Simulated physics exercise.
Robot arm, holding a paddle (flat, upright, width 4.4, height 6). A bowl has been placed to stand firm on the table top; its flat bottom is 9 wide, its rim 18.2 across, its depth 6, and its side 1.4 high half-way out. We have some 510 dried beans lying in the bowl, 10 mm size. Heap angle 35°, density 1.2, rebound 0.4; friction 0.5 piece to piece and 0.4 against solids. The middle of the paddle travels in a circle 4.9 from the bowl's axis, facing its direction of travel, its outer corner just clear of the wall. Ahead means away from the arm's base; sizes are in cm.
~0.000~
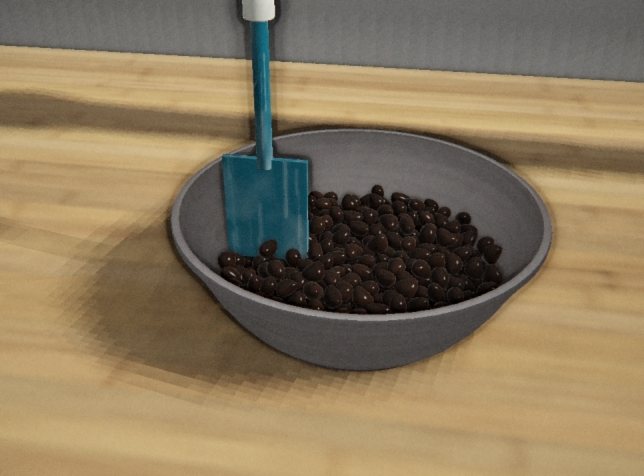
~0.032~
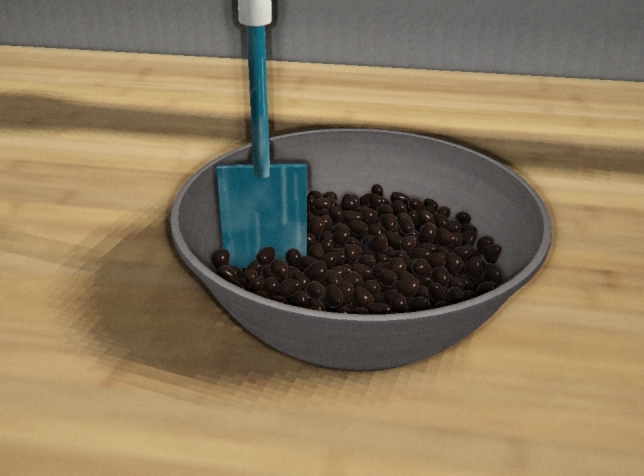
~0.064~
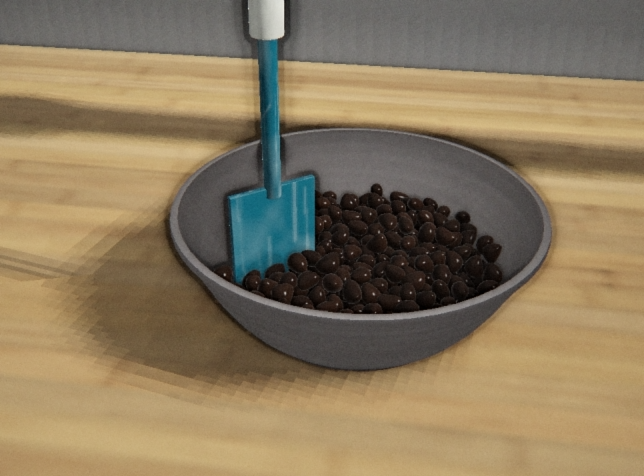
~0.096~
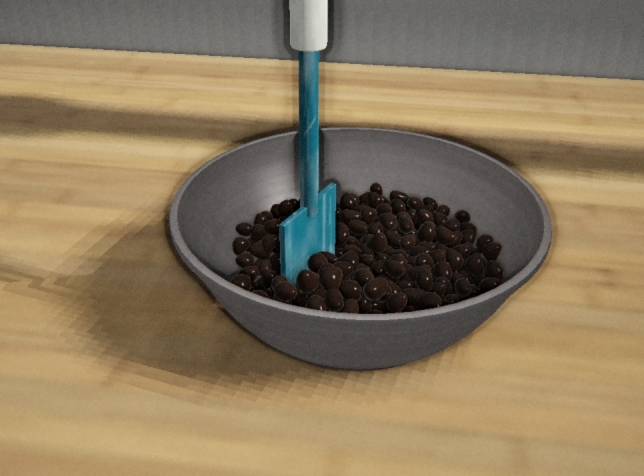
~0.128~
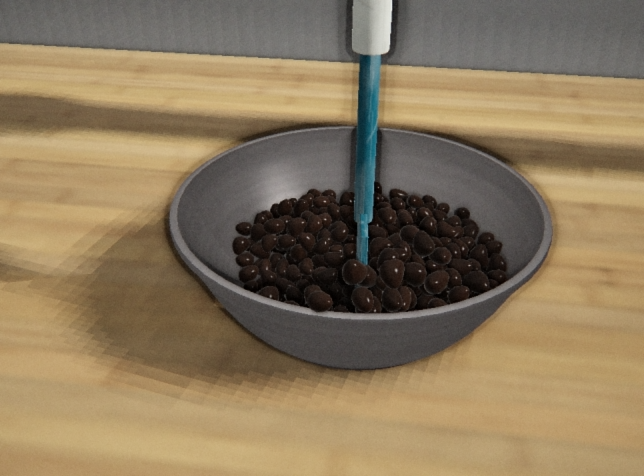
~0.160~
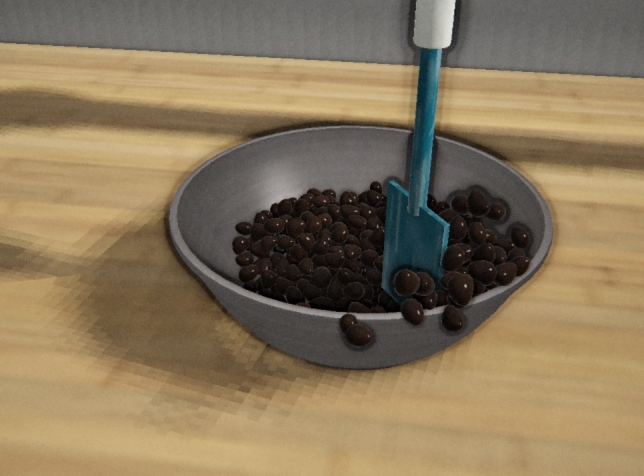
A blue paddle with a white handle stands at the left side of a grey bowl of dark beans, then sinks slightly among them. It sweeps rightward through the beans, turning edge-on midway, and pushes them toward the right side, where several beans rise and a few tumble over the near rim.
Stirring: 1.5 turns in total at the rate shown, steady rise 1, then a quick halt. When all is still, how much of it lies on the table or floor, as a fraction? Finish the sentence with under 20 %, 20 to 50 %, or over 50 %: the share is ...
The share is 20 to 50 %.
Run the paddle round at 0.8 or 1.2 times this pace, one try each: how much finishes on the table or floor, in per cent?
Some 25 and 40 per cent.
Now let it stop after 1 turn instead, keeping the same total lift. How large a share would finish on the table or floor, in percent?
Then roughly 25 percent.
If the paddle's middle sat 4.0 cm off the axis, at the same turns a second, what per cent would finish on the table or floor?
Then some 35 percent.
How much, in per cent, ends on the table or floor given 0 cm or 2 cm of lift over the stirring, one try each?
Near 50 in a hundred, then 20 in a hundred.
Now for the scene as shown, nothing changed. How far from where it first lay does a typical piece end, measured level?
Something near 10 cm, measured level.
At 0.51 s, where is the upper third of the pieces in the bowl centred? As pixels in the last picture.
(351, 303).
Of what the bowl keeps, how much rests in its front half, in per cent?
Close to 50 in a hundred.
By 0.34 s, 284° round, highest piece 10 above the table; 420 in the bowl, 38 on the table or floor, 56 in flight or on the tool.
By 0.51 s, 83° round, highest piece 9 above the table; 354 in the bowl, 132 on the table or floor, 28 in flight or on the tool.
By 0.80 s, 180° round, highest piece 5 above the table; 330 in the bowl, 184 on the table or floor.
By 1.50 s, 180° round, highest piece 5 above the table; 330 in the bowl, 184 on the table or floor.
Final count, 330 in the bowl, 184 on the table or floor. That is 36 % on the table or floor.
